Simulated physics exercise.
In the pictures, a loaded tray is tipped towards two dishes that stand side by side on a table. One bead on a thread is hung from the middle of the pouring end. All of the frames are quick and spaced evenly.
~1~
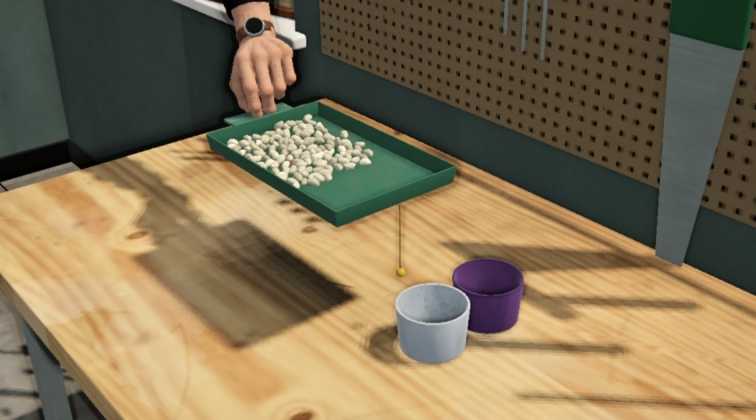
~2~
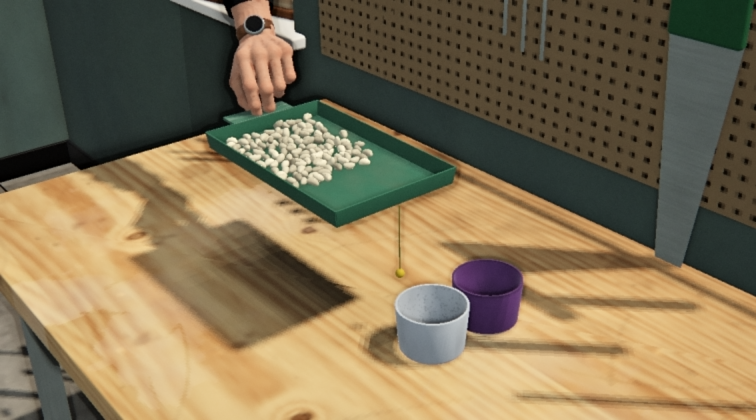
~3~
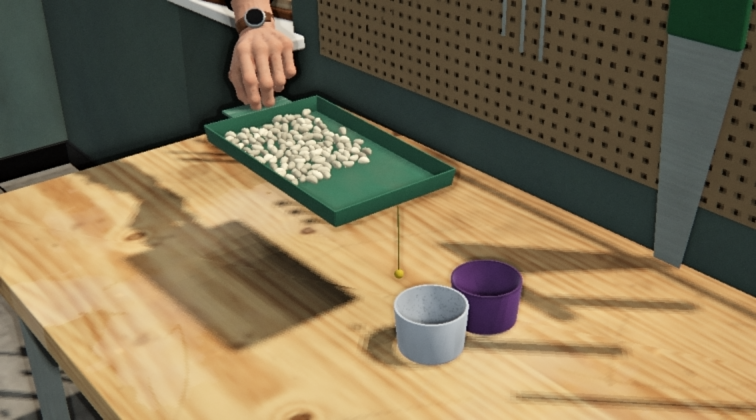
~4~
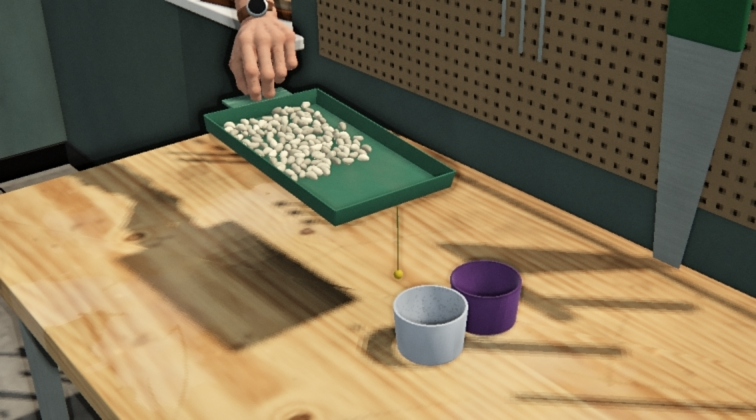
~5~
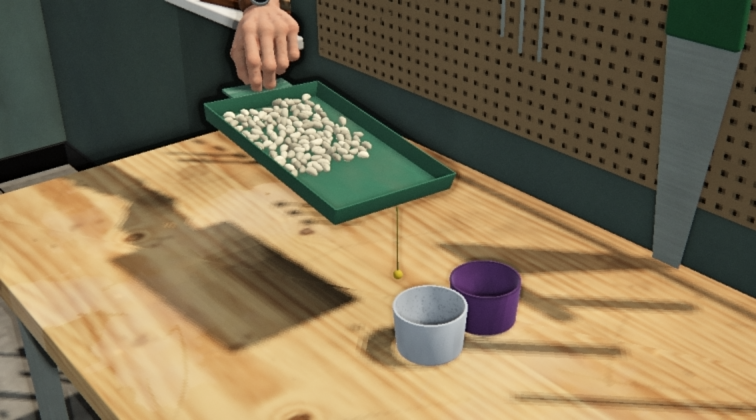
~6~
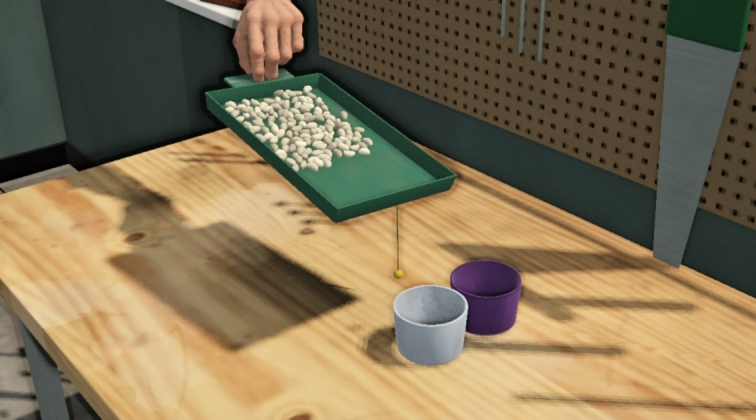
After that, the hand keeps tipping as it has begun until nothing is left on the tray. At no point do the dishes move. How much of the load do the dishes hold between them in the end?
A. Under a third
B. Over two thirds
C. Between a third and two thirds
Between a third and two thirds.
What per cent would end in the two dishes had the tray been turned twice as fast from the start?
Near 50 %.
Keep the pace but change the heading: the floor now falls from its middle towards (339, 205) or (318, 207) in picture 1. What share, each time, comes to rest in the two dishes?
You'd see roughly 10 per cent the first time and 0 per cent the second.
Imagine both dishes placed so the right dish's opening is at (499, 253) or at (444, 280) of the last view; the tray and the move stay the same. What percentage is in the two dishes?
Roughly 80% on the first try and 70% on the second.
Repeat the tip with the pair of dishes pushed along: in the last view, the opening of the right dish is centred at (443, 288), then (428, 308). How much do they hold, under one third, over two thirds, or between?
Case one, the middle third; case two, below one third.
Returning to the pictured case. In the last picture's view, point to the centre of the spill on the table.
Those pieces end up centred close to (433, 301).
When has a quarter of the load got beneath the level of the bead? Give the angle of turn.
About 105°.
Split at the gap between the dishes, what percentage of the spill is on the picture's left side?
Close to 80 %.
Just after the last frame, tray tipped steeply; every one on the tray.
A moment on, tray tipped right over; almost all on the tray; just a few in the right dish; just a few outside both; just a few in the air.
Further on, tray tipped past a quarter turn; roughly a quarter in the left dish; roughly a quarter in the right dish; roughly half outside both; just a few in the air.
When it is over, tray tipped past a quarter turn; roughly a quarter in the left dish; roughly a quarter in the right dish; roughly half outside both; just a few in the air.
